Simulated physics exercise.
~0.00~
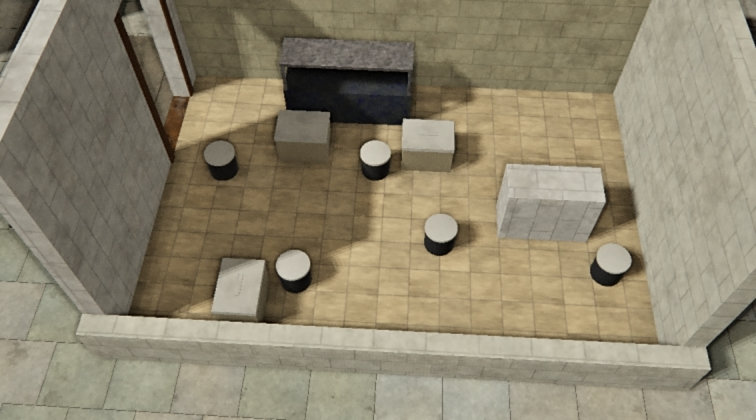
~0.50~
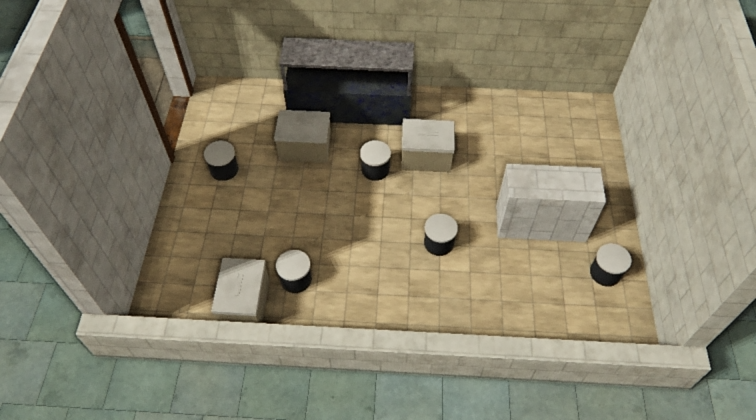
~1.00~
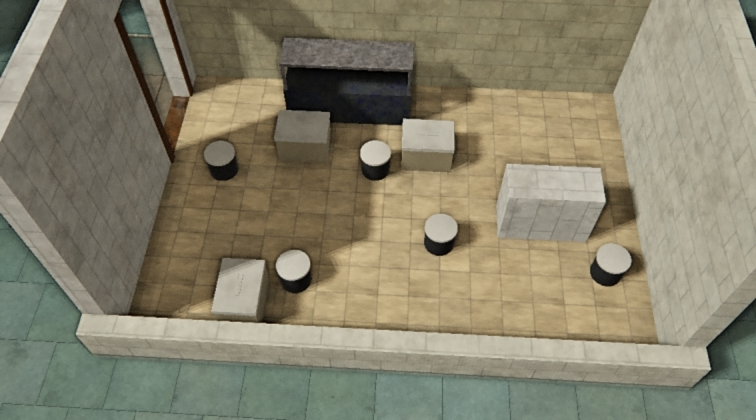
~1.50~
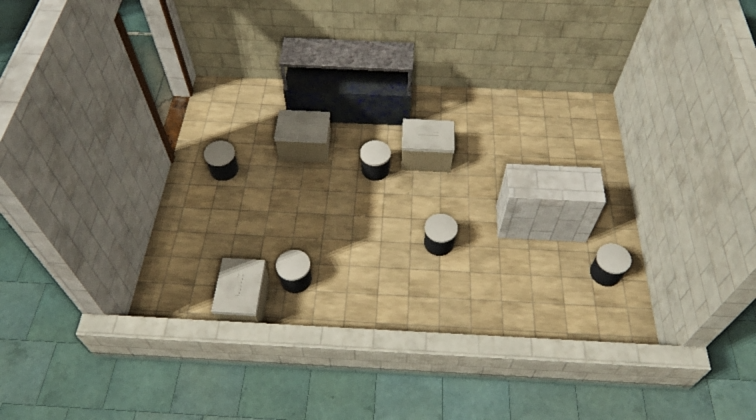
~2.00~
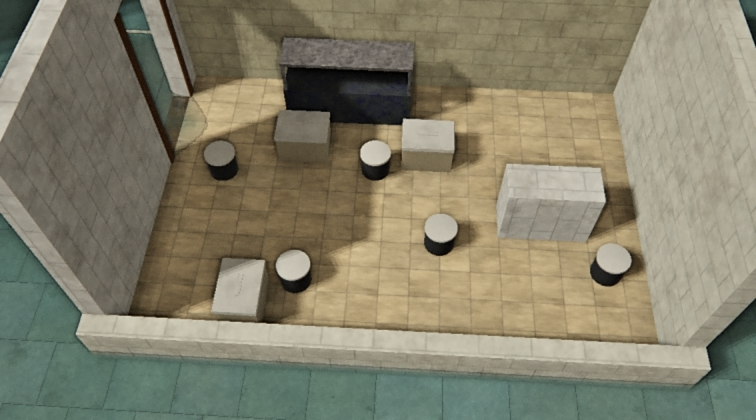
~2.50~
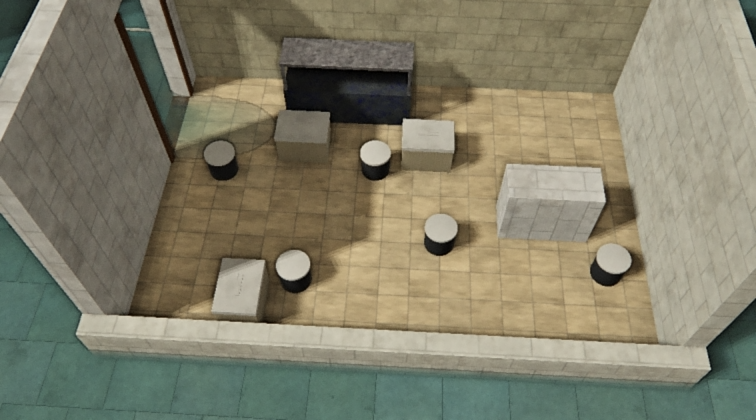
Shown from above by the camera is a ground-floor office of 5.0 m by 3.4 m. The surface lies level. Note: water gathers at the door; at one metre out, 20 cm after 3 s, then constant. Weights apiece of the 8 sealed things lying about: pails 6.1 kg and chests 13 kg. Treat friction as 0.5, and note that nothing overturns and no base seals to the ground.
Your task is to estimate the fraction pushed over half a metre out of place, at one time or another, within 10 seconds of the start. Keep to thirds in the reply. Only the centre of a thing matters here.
My answer: Less than a third.
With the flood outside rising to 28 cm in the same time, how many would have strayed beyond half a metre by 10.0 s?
Count: 6.
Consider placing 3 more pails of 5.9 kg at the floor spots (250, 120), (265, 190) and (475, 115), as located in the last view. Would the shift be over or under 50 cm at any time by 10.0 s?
In the same order as the question: Farther, not as far, not as far.
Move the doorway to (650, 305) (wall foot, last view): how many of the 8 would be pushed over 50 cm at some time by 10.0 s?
In that case the number is 5.
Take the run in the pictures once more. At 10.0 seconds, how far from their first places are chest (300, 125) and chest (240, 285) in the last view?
They sit 150 cm and 5 cm away, in the order given.
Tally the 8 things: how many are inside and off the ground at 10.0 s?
Answer: 2.
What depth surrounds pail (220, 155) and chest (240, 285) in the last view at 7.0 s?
I'd put it at 4 cm and 1 cm respectively.
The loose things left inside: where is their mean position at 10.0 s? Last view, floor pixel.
I'd say about (393, 235) in the last view.
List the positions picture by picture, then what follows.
A pail at (614, 258), on the bottom; a chest at (428, 134), on the bottom; water covers 0.0 m2; 0 of 8 have shifted, in the first frame.
A pail at (614, 258) rests on the ground; a chest at (428, 134), on the bottom; water covers 0.0 m2; 0 of 8 have shifted, in the second frame.
A pail at (614, 258) rests on the ground; a chest at (428, 134) rests on the ground; water covers 0.0 m2; 0 of 8 have shifted, in the third frame.
A pail at (614, 258), on the bottom; a chest at (428, 134), on the bottom; water covers 0.0 m2; 0 of 8 have shifted, in the fourth frame.
A pail at (614, 258), on the bottom; a chest at (428, 134) rests on the ground; water covers 0.1 m2; 0 of 8 have shifted, in the fifth frame.
A pail at (614, 258), on the bottom; a chest at (428, 134) rests on the ground; water covers 0.7 m2; 0 of 8 have shifted, in the sixth frame.
After 3.5 s 0 of 8 are over 50 cm from their spots; 0 afloat.
After 4.5 s 1 of 8 are over 50 cm from their spots; 0 afloat.
After 7.0 s 1 of 8 are over 50 cm from their spots; 1 afloat.
After 10.0 s 2 of 8 are over 50 cm from their spots, and 2 have been at some point; 2 afloat.
